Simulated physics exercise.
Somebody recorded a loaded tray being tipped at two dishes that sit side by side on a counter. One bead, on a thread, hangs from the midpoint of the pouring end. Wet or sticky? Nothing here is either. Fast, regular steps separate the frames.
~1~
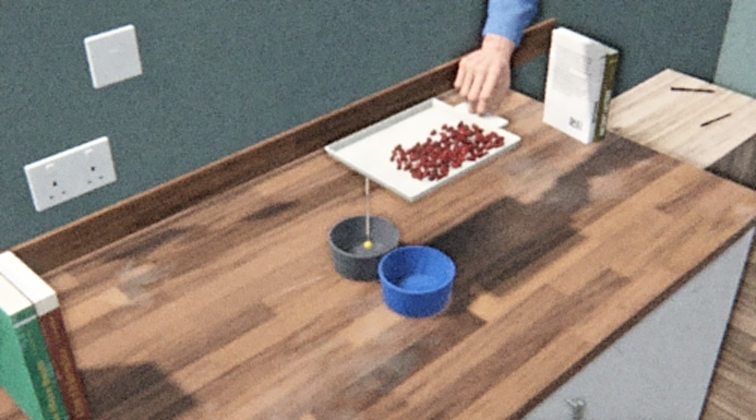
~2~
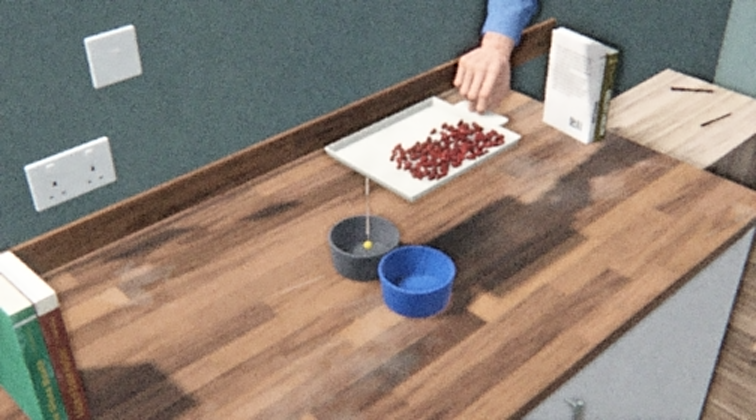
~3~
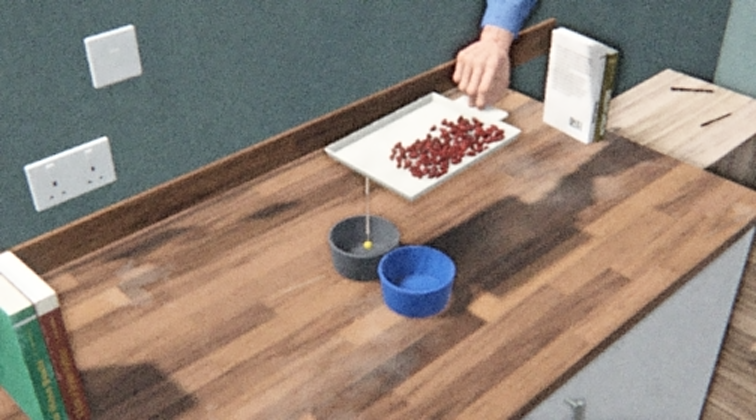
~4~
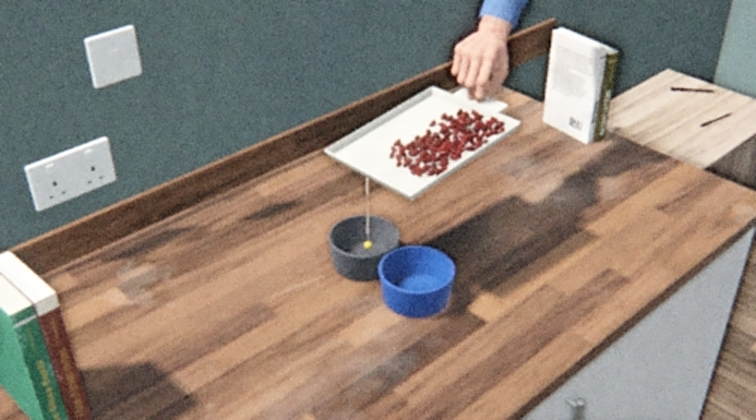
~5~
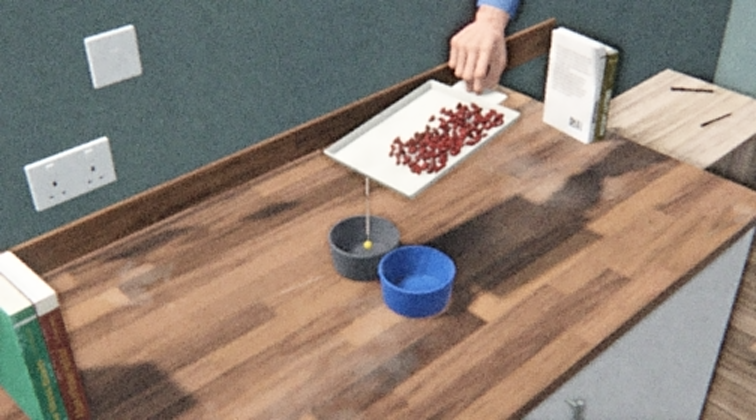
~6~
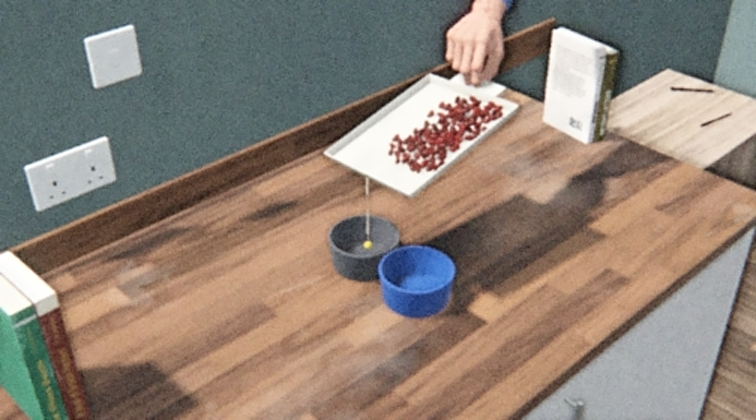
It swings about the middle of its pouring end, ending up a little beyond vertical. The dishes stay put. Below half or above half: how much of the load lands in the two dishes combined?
Below half.
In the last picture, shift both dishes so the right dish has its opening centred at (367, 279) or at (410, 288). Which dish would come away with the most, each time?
The one at left, then the one at left.
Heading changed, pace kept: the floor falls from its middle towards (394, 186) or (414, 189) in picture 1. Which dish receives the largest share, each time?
So, first the right-side one, then the right-side one.
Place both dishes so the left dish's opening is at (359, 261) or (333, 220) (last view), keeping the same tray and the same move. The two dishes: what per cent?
First placement: Some 40 %; second placement: Some 30 %.
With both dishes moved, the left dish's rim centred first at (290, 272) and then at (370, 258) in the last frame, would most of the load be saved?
In order, they'd catch a minor share, and next a minor share.
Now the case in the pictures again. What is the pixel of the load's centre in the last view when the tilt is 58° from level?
Check around (367, 154) in the last picture.
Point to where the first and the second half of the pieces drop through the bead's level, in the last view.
Around (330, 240) at first; around (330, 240) after that.
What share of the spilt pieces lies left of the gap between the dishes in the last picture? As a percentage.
Roughly 100 in a hundred.
Just after the last frame, tray tipped steeply; the larger part on the tray; about a tenth outside both; just a few in the air.
A moment on, tray tipped right over; about a tenth on the tray; just a few in the left dish; roughly two thirds outside both; roughly a quarter in the air.
Further on, tray tipped past a quarter turn; about a tenth in the left dish; almost all outside both.
When it is over, tray tipped past a quarter turn; not one in the right dish; about a tenth in the left dish; almost all outside both.
